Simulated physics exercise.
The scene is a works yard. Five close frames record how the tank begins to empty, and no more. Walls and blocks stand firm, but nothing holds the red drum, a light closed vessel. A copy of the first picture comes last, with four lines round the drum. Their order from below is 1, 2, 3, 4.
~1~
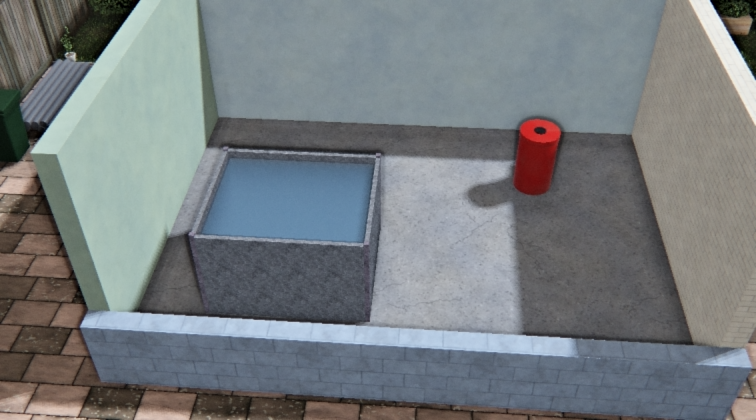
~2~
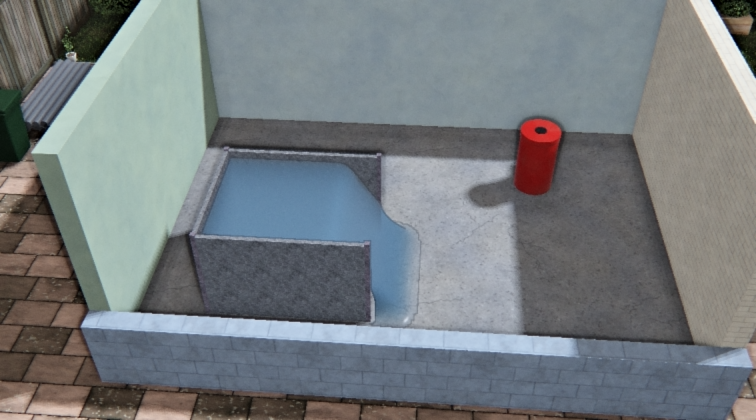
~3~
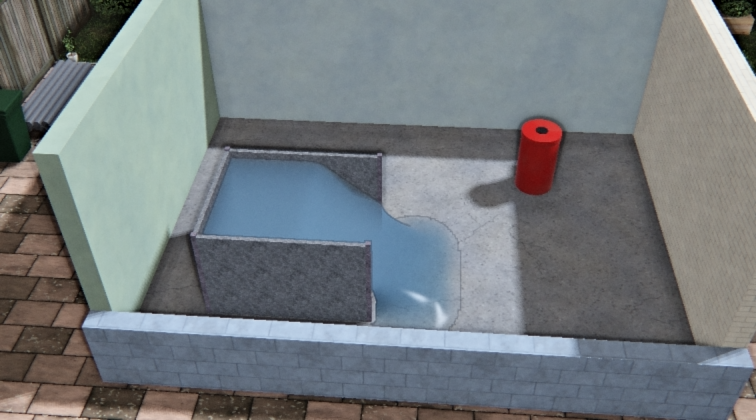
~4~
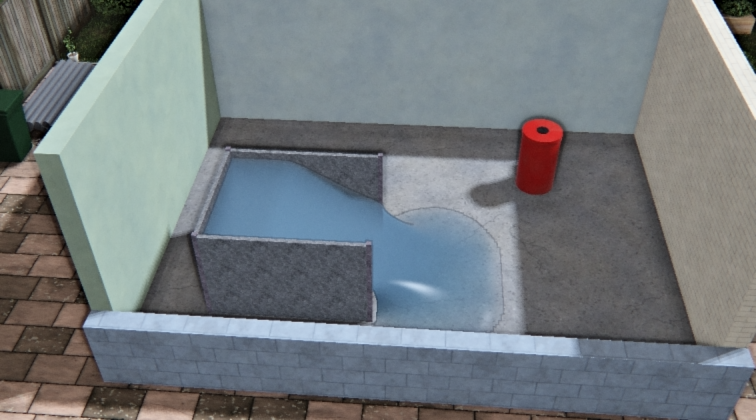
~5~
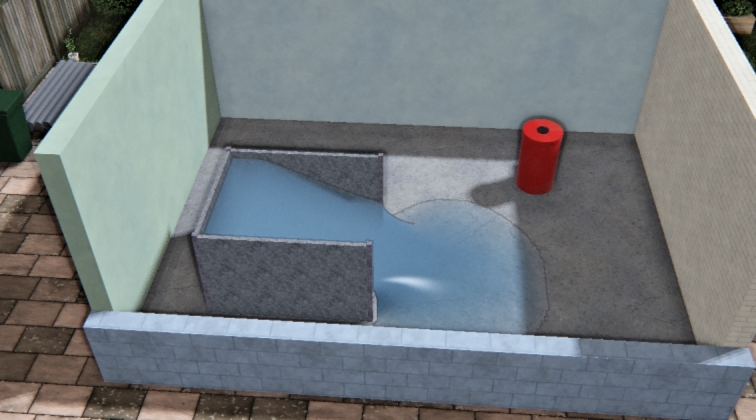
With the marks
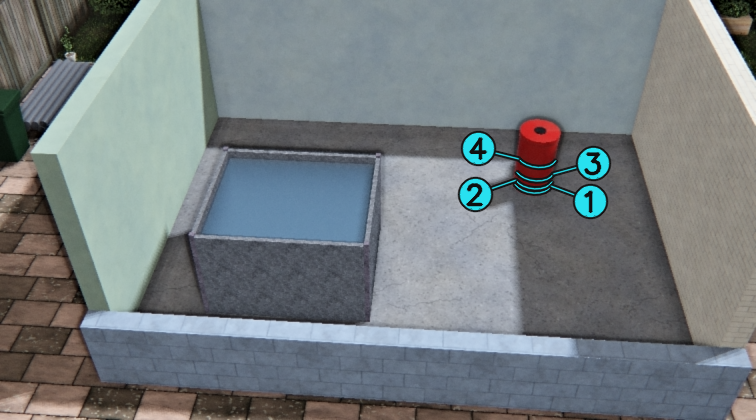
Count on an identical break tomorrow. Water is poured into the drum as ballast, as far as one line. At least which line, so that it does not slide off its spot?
4 is the one.
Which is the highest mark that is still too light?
That would be 3.
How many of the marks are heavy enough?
One of the four.
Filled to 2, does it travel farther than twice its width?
Yes, it does.
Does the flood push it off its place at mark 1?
Yes.
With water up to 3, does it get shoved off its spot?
Yes.
In cyan, 1 at (534, 193); 2 at (534, 188); 3 at (536, 180); 4 at (538, 167); from the bottom up 1, 2, 3, 4.
With 1, it is pushed about 9 times its own width away.
With 2, it is pushed about 7 times its own width away.
With 3, it is pushed about twice its own width away.
With 4, it does not move.
